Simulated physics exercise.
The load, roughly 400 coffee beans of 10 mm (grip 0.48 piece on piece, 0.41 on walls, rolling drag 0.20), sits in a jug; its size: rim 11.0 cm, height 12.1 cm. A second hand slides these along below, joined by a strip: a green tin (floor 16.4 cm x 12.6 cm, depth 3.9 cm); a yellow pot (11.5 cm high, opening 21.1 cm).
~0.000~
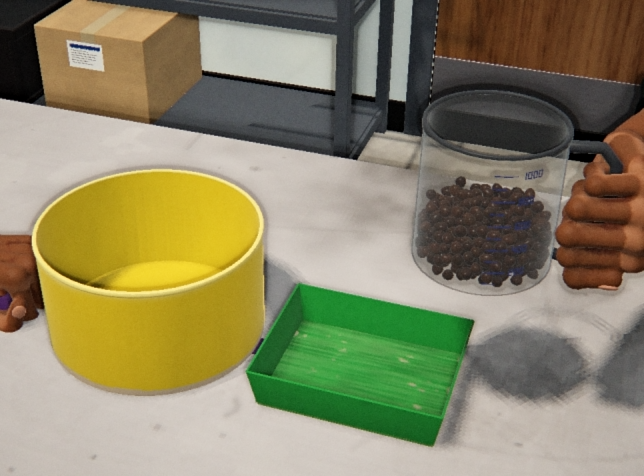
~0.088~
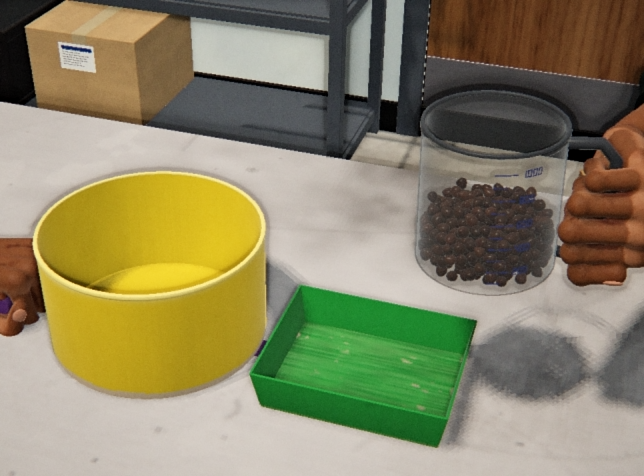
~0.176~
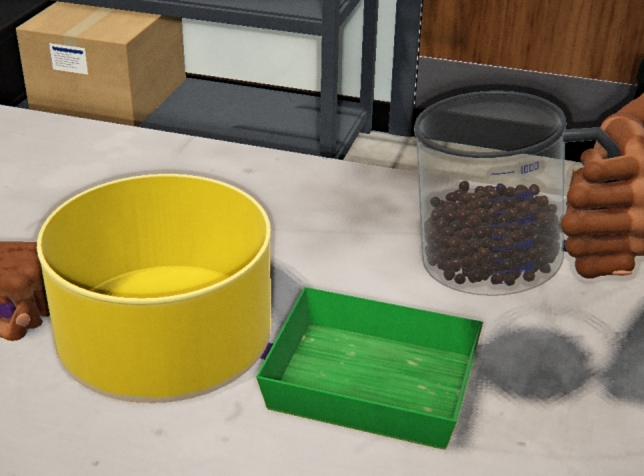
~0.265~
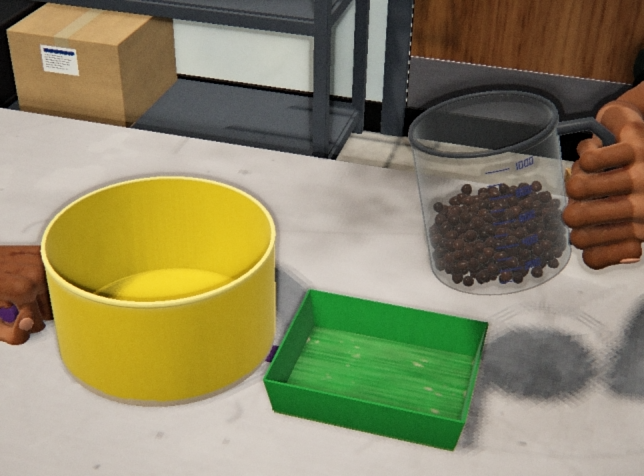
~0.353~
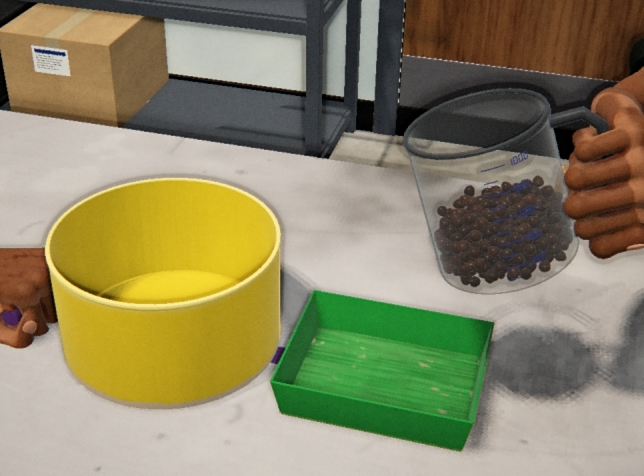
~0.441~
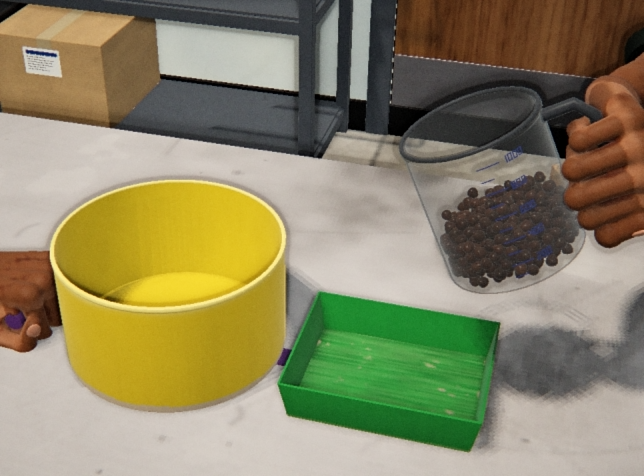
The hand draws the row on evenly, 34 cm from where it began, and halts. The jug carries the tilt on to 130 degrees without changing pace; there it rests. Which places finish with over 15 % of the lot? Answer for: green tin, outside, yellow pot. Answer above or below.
Green tin: Above, outside: Above, yellow pot: Below.
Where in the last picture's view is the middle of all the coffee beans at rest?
Near (597, 418).
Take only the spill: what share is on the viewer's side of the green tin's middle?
Roughly 50 per cent.
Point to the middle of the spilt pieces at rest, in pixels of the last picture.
Near (532, 406).
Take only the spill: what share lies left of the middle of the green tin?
Some 100 per cent.
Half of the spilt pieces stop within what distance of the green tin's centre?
About 22 cm.
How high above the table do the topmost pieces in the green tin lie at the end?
About 2.0 cm.
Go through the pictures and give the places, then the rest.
In the first frame, jug at (490, 180); tilt 0 degrees; dishes slid 0.0 cm; lip at (427, 112); top of the load at (455, 190); green tin at (364, 345); yellow pot at (149, 225).
In the second frame, jug at (491, 179); tilt 2 degrees; dishes slid 0.2 cm; lip at (425, 114); top of the load at (456, 191).
In the third frame, jug at (490, 178); tilt 8 degrees; dishes slid 0.8 cm; low side left; lip at (419, 121); top of the load at (534, 191).
In the fourth frame, jug at (489, 177); tilt 13 degrees; dishes slid 1.4 cm; low side left; lip at (413, 127); top of the load at (525, 189).
In the fifth frame, jug at (488, 174); tilt 19 degrees; dishes slid 1.9 cm; low side left; lip at (407, 134); top of the load at (517, 189).
In the sixth frame, jug at (486, 172); tilt 25 degrees; dishes slid 2.5 cm; low side left; lip at (403, 141); top of the load at (551, 185); green tin at (394, 352); yellow pot at (170, 238). It turns about 65 degrees a second.
After 2.03 s, tilt 127 degrees; jug 45 %, green tin 10 %, outside 25 %, in the air 25 %; middle of all pieces on or above the table near (449, 292).
After 3.36 s, tilt 130 degrees; green tin 25 %, outside 75 %; middle of all pieces on or above the table near (478, 391).
After 4.58 s, tilt 130 degrees; green tin 25 %, outside 75 %; middle of all pieces on or above the table near (535, 403).
After 5.75 s, tilt 130 degrees; green tin 25 %, outside 75 %; middle of all pieces on or above the table near (567, 409).
In the end, at 5.9 s, jug 0 %, yellow pot 0 %, green tin 25 %, outside 75 %.
